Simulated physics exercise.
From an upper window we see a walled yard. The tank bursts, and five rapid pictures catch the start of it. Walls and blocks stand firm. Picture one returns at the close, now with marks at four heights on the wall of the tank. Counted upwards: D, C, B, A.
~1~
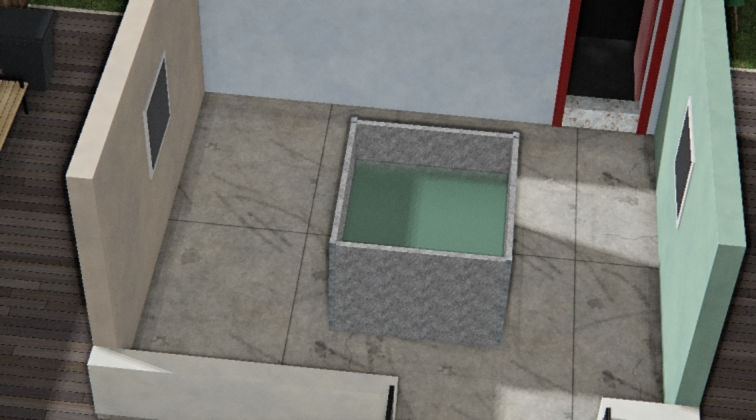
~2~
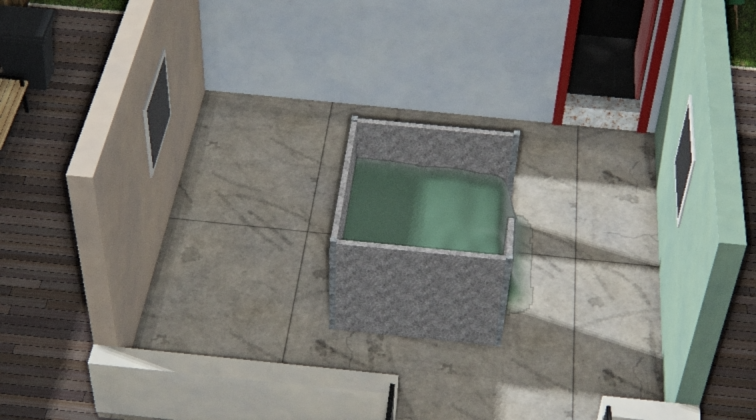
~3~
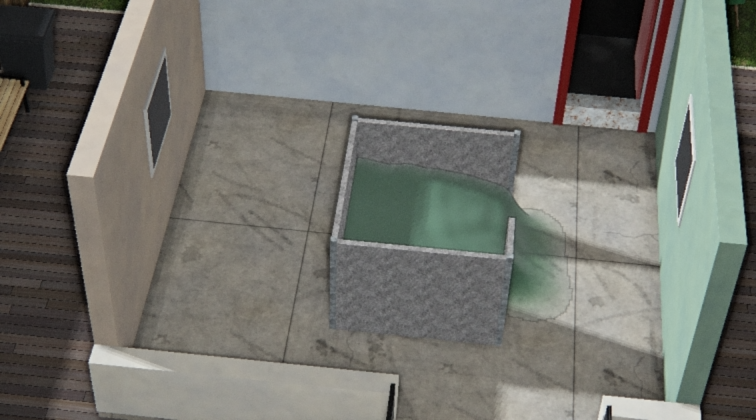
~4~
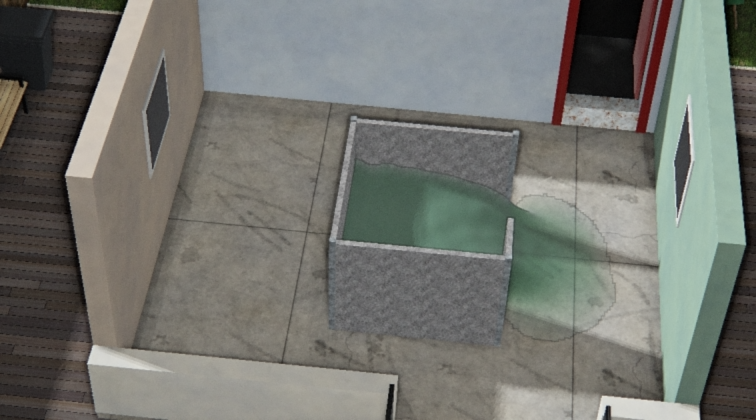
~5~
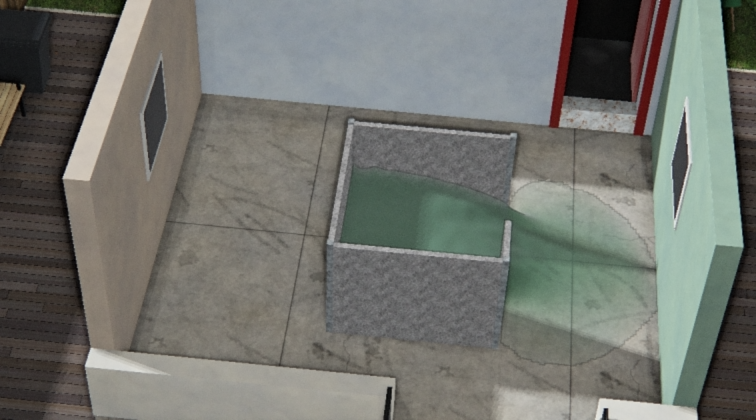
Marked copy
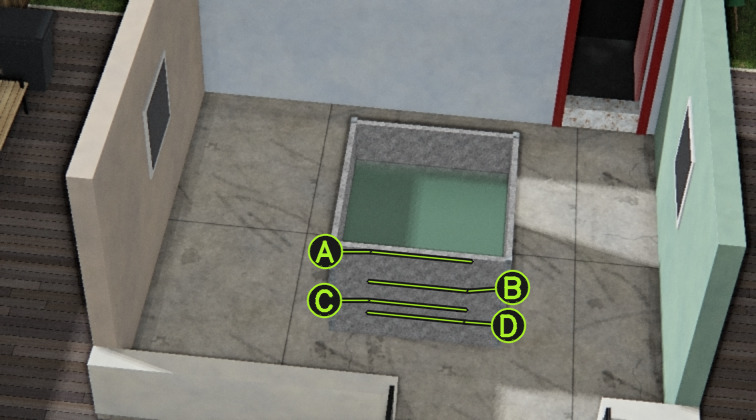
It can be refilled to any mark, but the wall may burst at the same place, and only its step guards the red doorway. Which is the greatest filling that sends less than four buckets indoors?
Line C.
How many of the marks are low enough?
Two.
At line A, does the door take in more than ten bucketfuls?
Yes.
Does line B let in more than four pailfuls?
Yes, it does.
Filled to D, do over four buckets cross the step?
No, that is safe.
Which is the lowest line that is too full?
That would be B.
On the marked copy, A at (420, 256); B at (418, 286); C at (417, 305); D at (416, 317); from the bottom up D, C, B, A.
Choosing A, dozens of bucketfuls pour in.
Choosing B, about 8 bucketfuls get in.
Choosing C, a bucket or two gets in.
Choosing D, nothing gets over.
